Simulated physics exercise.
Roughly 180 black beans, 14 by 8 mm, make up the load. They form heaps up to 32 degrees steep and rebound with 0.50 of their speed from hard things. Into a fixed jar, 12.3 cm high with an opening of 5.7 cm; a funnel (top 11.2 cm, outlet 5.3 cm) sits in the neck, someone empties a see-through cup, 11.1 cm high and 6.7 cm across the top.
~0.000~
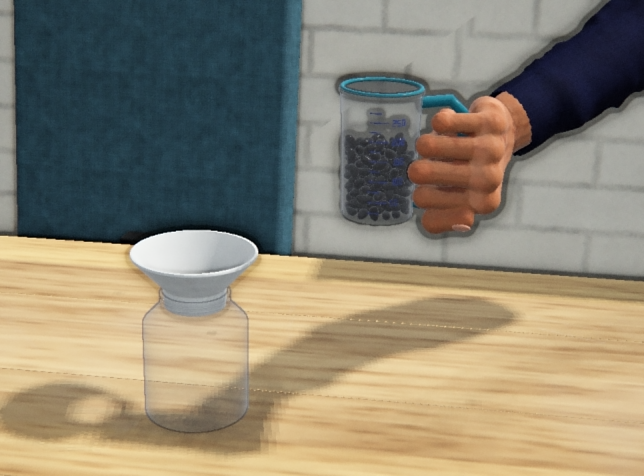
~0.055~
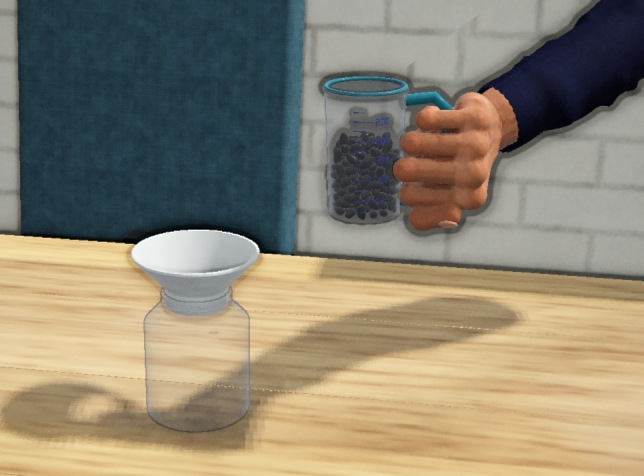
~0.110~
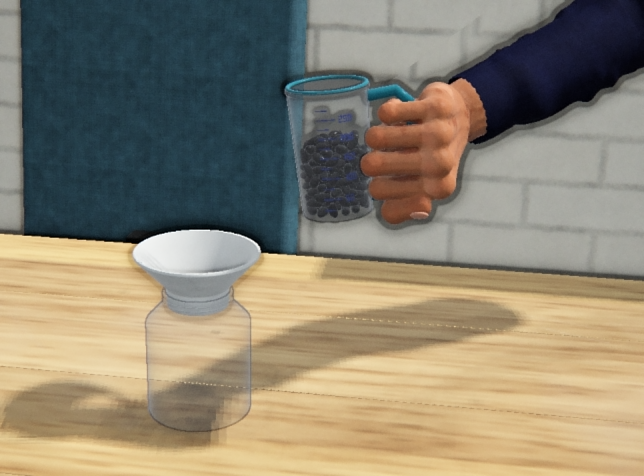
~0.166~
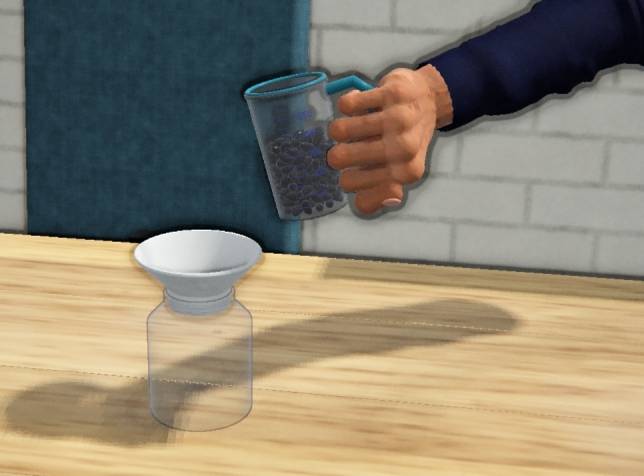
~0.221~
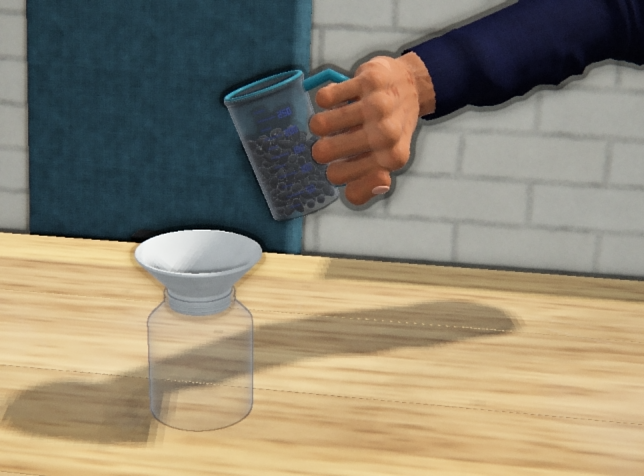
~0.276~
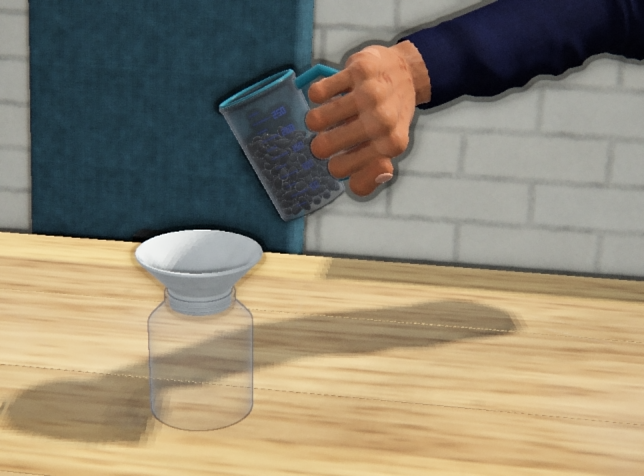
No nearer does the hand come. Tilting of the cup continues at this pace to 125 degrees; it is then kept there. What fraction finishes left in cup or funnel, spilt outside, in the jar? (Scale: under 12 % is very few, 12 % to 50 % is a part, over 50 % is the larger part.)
Still above very few, spilt very few, jar the larger part.
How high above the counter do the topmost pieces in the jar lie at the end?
I'd say close to 4.5 centimetres.
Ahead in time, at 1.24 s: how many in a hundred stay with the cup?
Estimate: Some 15 %.
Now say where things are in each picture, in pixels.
The first picture shows cup at (379, 152), tilt 0 degrees, lip at (342, 85), moved 0.0 cm; middle of the pieces at (381, 171); jar at (196, 350).
The second picture shows cup at (365, 151), tilt 2 degrees, lip at (326, 85), moved 1.3 cm; middle of the pieces at (368, 170).
The third picture shows cup at (332, 149), tilt 6 degrees, lip at (288, 87), moved 4.2 cm; middle of the pieces at (337, 168).
The fourth picture shows cup at (300, 147), tilt 14 degrees, lip at (248, 92), moved 7.1 cm; middle of the pieces at (307, 166).
The fifth picture shows cup at (285, 147), tilt 21 degrees, lip at (227, 98), moved 8.5 cm; middle of the pieces at (294, 164).
The sixth picture shows cup at (285, 147), tilt 28 degrees, lip at (222, 106), moved 8.5 cm; middle of the pieces at (297, 163); jar at (201, 349). The cup's pace is about 130 degrees a second.
After 0.64 s, tilt 75 degrees; the cup holds 100 %, the jar 0 %.
After 0.89 s, tilt 107 degrees; the cup holds 100 %, the jar 0 %.
Then, at 1.24 s, tilt 125 degrees; the cup holds 15 %, the jar 55 %.
By 2.1 s all is still; still above 0 %, spilt 0 %, jar 100 %.
